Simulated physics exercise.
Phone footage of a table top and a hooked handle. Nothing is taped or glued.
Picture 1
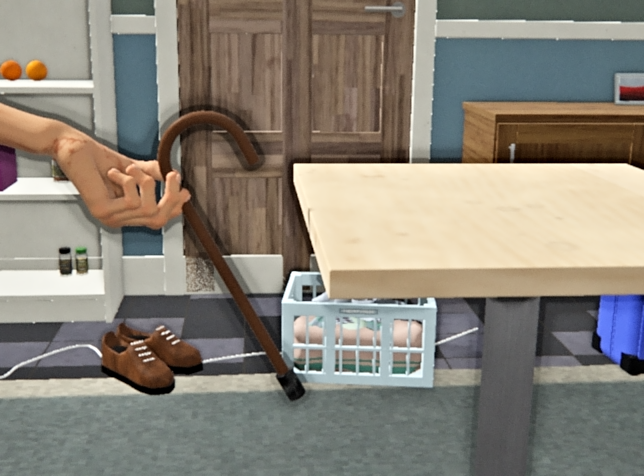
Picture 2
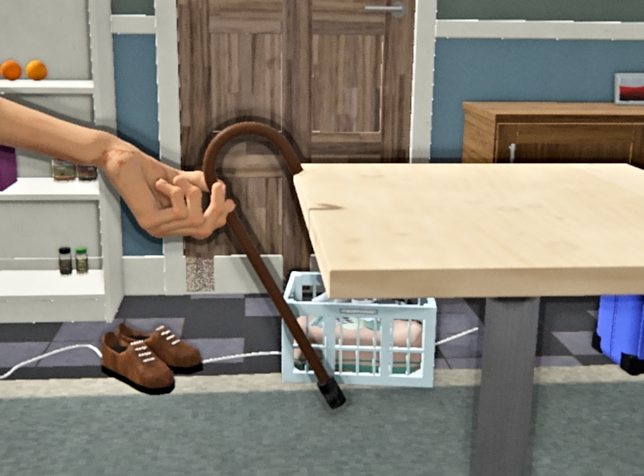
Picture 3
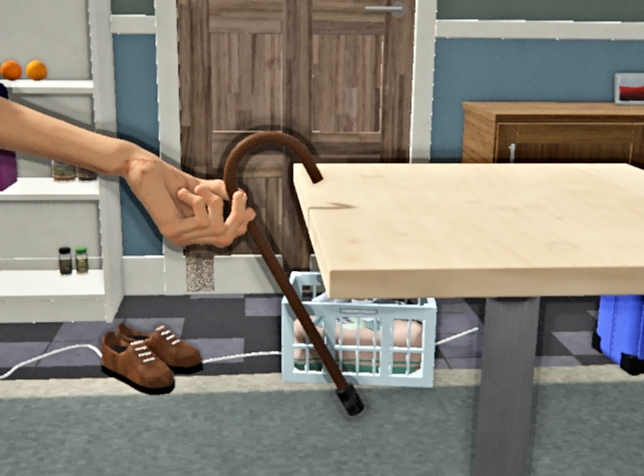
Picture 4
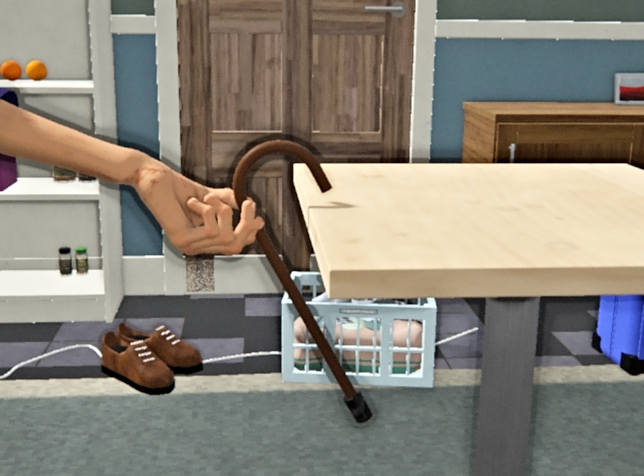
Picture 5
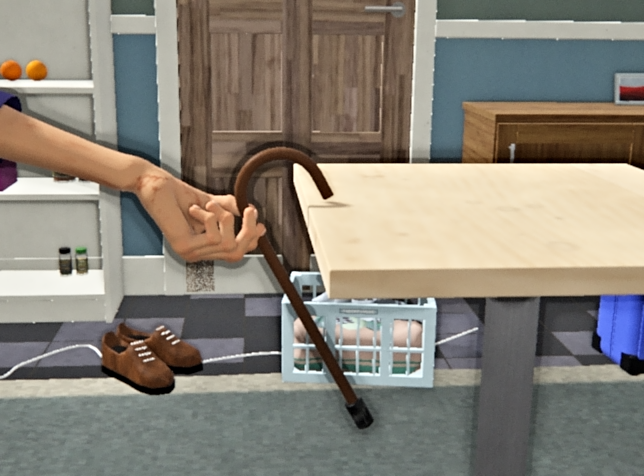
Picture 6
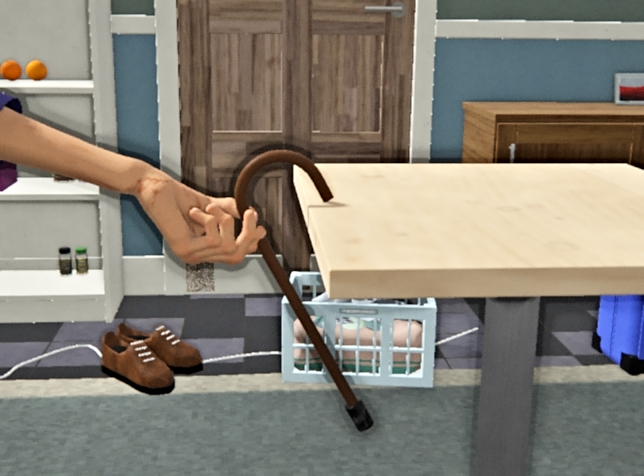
In a room with a pale wooden table, a hand reaching in from the left carries a brown cane right and slightly down until its hooked handle overlaps the table's left edge, then holds it there nearly still.
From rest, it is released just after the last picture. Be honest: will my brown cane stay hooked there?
Yes, it stays.
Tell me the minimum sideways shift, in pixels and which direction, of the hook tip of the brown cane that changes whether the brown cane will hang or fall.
Close to 20 pixels leftward.
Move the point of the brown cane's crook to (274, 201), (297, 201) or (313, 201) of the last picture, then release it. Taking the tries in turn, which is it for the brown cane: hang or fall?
In order: Tumbles; tumbles; stays put.
Then, 0.38 s past the last view, brown cane at rest near (328, 289).
Finally, the brown cane hangs from the table, near (330, 289).
